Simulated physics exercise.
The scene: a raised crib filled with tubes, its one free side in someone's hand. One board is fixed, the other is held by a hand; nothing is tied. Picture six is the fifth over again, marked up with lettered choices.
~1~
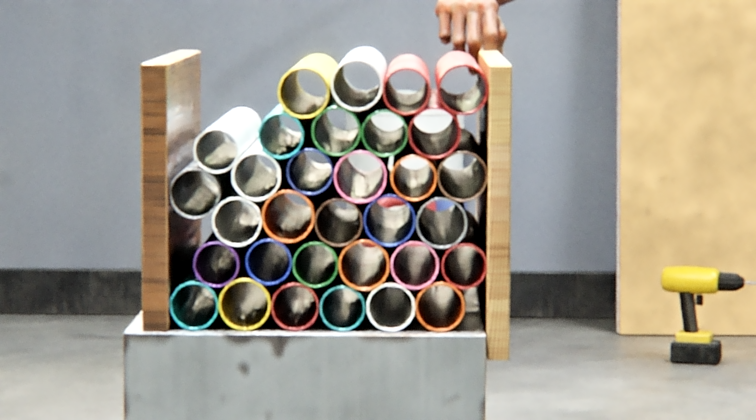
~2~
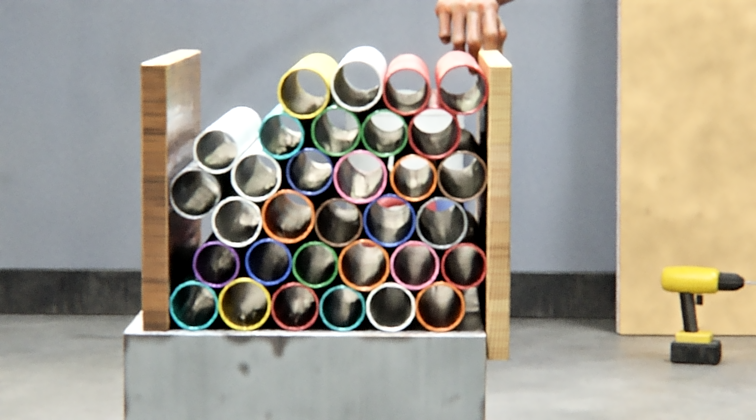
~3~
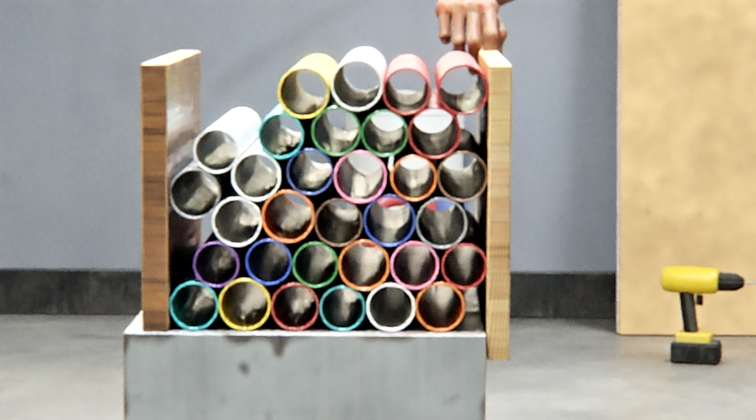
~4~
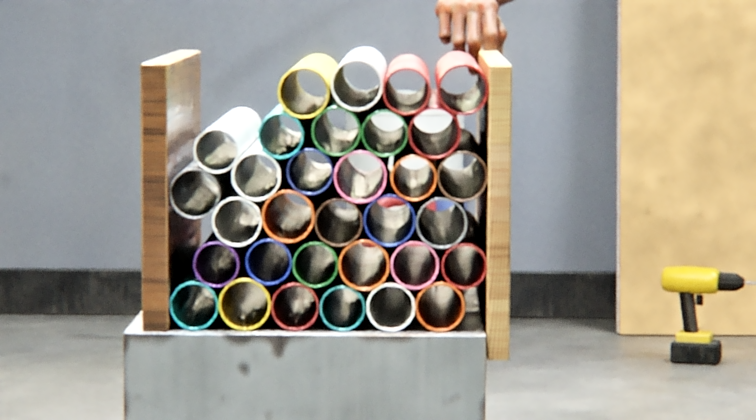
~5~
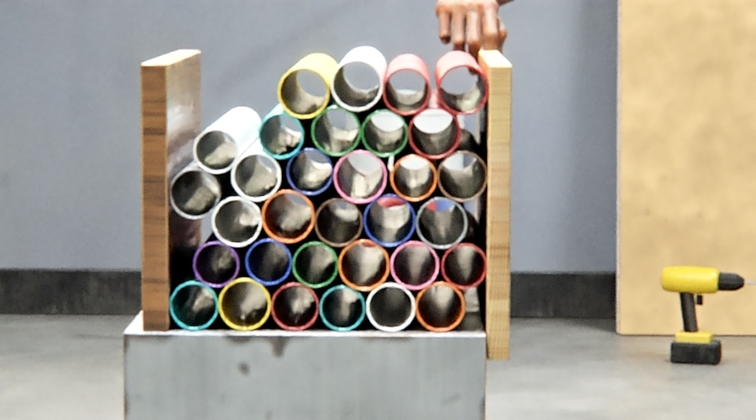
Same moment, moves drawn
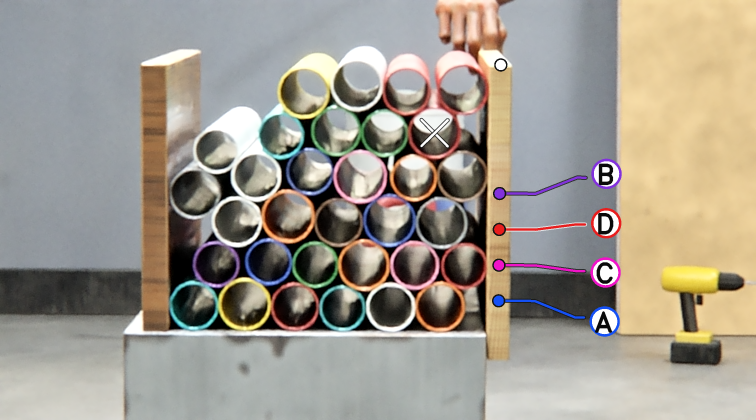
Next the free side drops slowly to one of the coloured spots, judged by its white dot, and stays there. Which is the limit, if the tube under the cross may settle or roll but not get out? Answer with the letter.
Mark B is as low as it can go.
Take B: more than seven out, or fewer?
It loses fewer than seven.
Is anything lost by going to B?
At B: Yes.
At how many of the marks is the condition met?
One of the four.
On the marked copy, A at (499, 301); B at (500, 193); C at (499, 265); D at (499, 229); the cross at (435, 133); the white dot at (501, 65).
Following B. Soon after the start, top of the board (488, 127).
Later, top of the board (488, 192).
In the end, top of the board (488, 192), one out over the board, the crossed one still inside.
As for the rest, A lets the crossed one out; C lets the crossed one out; D lets the crossed one out.
